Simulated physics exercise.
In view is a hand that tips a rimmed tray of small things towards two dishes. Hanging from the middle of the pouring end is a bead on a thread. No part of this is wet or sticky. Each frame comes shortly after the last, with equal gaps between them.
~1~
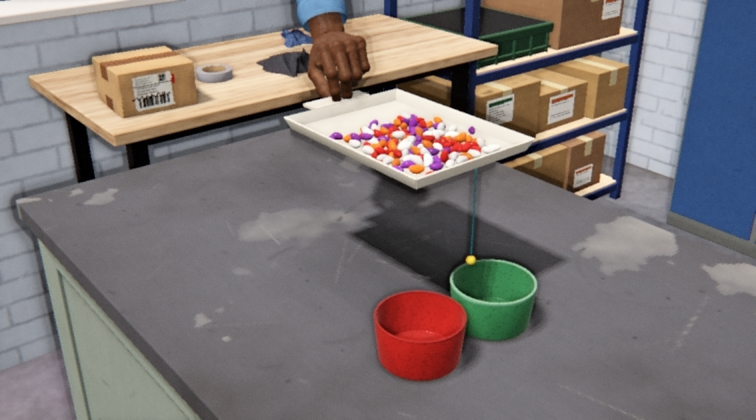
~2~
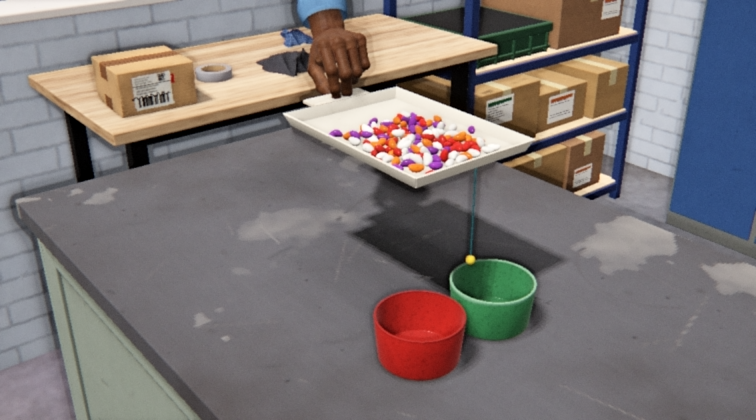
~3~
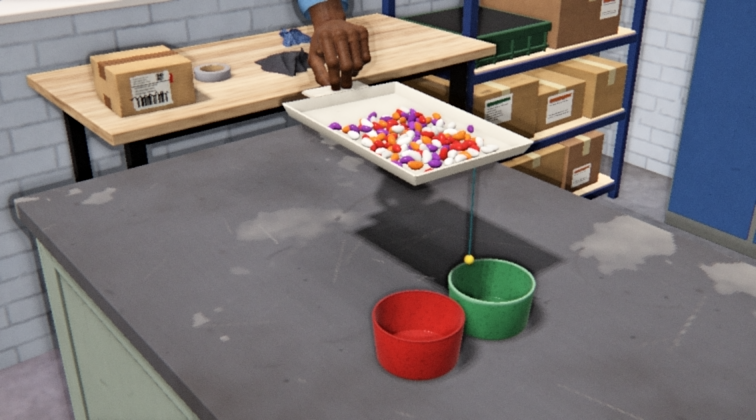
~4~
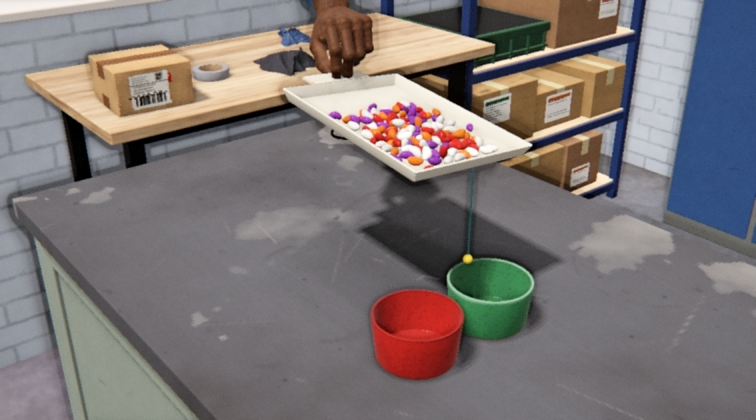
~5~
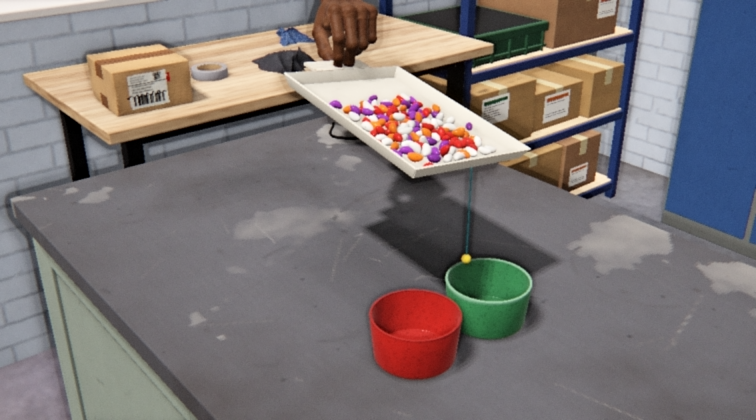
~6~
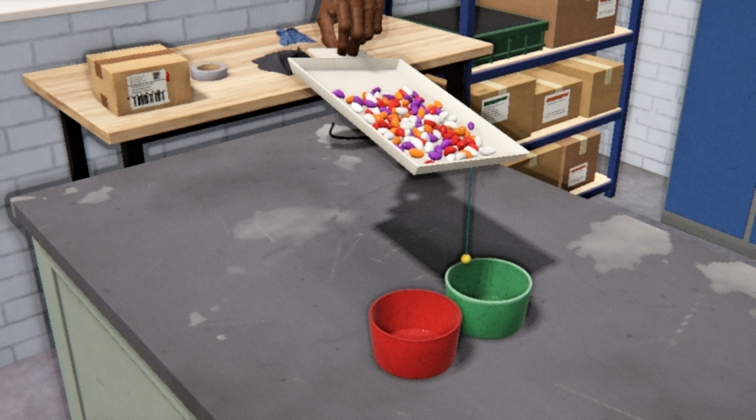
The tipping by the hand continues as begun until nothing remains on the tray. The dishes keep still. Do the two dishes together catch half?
Compared with the spill, the catch will be smaller.
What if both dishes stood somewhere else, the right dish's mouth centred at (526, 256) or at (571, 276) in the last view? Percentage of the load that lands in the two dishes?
First placement: 90 per cent; second placement: 10 per cent.
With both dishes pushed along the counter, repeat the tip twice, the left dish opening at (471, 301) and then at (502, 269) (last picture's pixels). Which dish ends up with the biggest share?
Well, the first go goes to the rightmost dish, and the second to the leftmost dish.
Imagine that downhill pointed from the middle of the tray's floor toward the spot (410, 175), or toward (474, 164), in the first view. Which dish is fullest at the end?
I'd say the one to the left first, then the one to the right.
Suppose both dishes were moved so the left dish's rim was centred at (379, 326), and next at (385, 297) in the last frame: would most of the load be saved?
First try: A minority; second try: A minority.
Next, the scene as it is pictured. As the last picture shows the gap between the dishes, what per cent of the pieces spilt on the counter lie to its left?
Estimate: Near 0 per cent.
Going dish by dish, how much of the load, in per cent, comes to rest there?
The left dish ends up with around 0 percent of the load, the right dish with around 20 percent.
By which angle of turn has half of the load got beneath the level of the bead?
Around 80° at that moment.
Soon, tray tipped steeply; most on the tray; a stray few in the right dish; a stray few outside both; a small part in the air.
A while on, tray tipped right over; about a quarter in the right dish; most outside both; a small part in the air.
Towards the end, tray tipped past a quarter turn; about a quarter in the right dish; most outside both.
Finally, tray tipped past a quarter turn; none in the left dish; about a quarter in the right dish; most outside both.
